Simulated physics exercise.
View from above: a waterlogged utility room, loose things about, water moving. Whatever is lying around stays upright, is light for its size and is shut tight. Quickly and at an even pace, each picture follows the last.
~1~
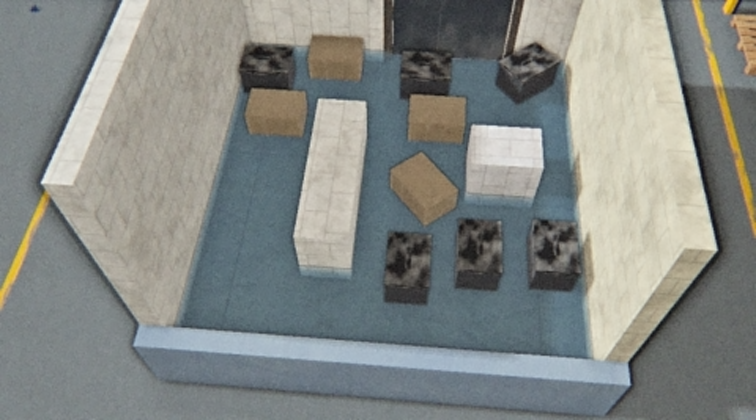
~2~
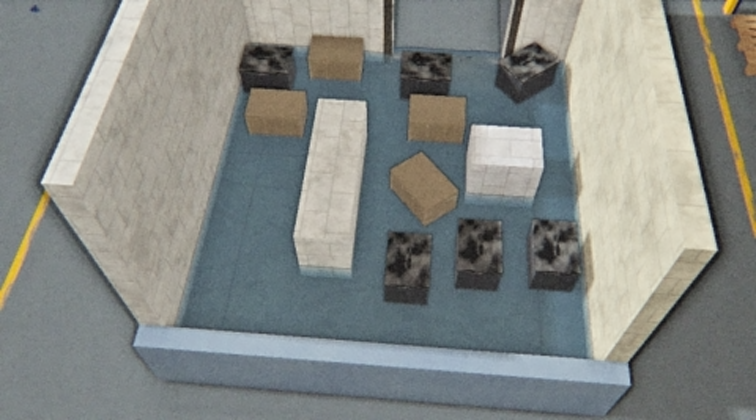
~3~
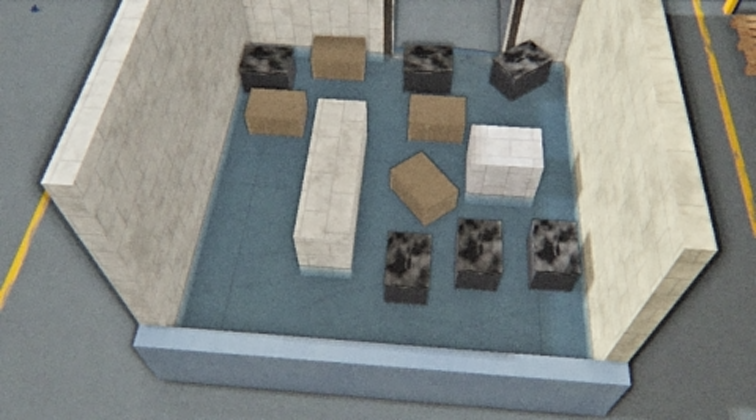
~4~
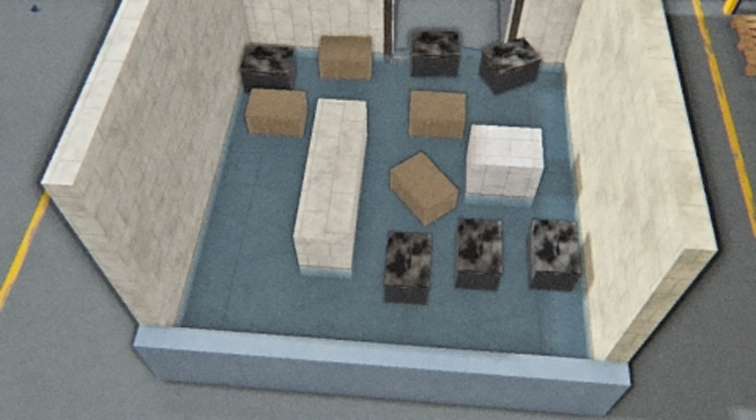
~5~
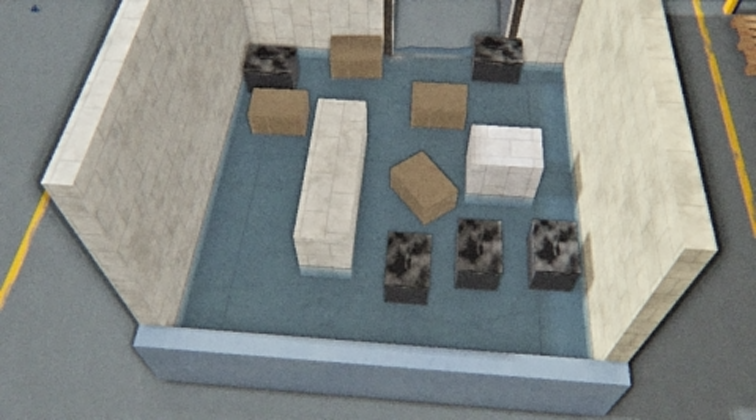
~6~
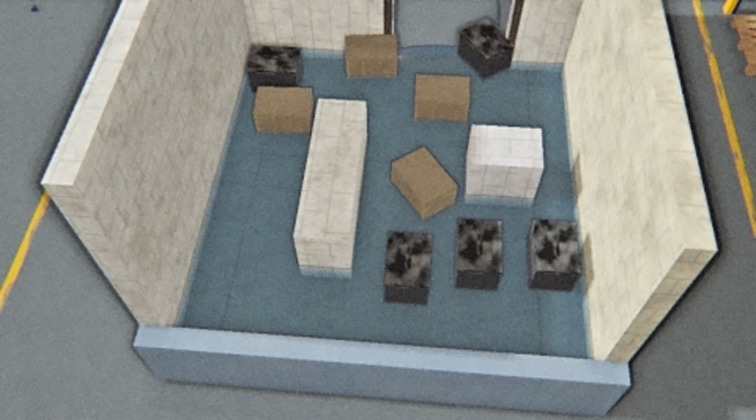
Flooded walled room with its dark back door opening, then dark boxes drifting to the gap and a brown crate edging right.
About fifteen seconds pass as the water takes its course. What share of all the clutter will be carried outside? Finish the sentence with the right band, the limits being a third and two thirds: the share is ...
The share is two thirds or more.
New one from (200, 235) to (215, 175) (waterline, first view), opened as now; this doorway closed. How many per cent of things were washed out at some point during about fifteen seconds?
I'd say around 30 percent.
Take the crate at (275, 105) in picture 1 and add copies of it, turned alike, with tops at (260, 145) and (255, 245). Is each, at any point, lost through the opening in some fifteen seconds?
In order, the first is escaping and the second is never leaving.
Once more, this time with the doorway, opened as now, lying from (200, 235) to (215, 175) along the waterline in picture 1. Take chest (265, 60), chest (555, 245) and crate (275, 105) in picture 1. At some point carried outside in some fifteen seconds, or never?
Taking them one after another, flushed away, then held back, then flushed away.
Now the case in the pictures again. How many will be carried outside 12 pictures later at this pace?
That gives 4.
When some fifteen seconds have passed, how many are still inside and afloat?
In total, 3.
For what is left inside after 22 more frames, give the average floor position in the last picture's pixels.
Roughly at (463, 155).
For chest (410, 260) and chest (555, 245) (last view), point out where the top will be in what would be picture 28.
Look for them around (419, 124) and (545, 92).
A moment on, 2 of 10 are out; 8 afloat.
Next, 4 of 10 are out; 6 afloat.
Later, 7 of 10 are out; 3 afloat.
In the end, 7 of 10 are out; 3 afloat.
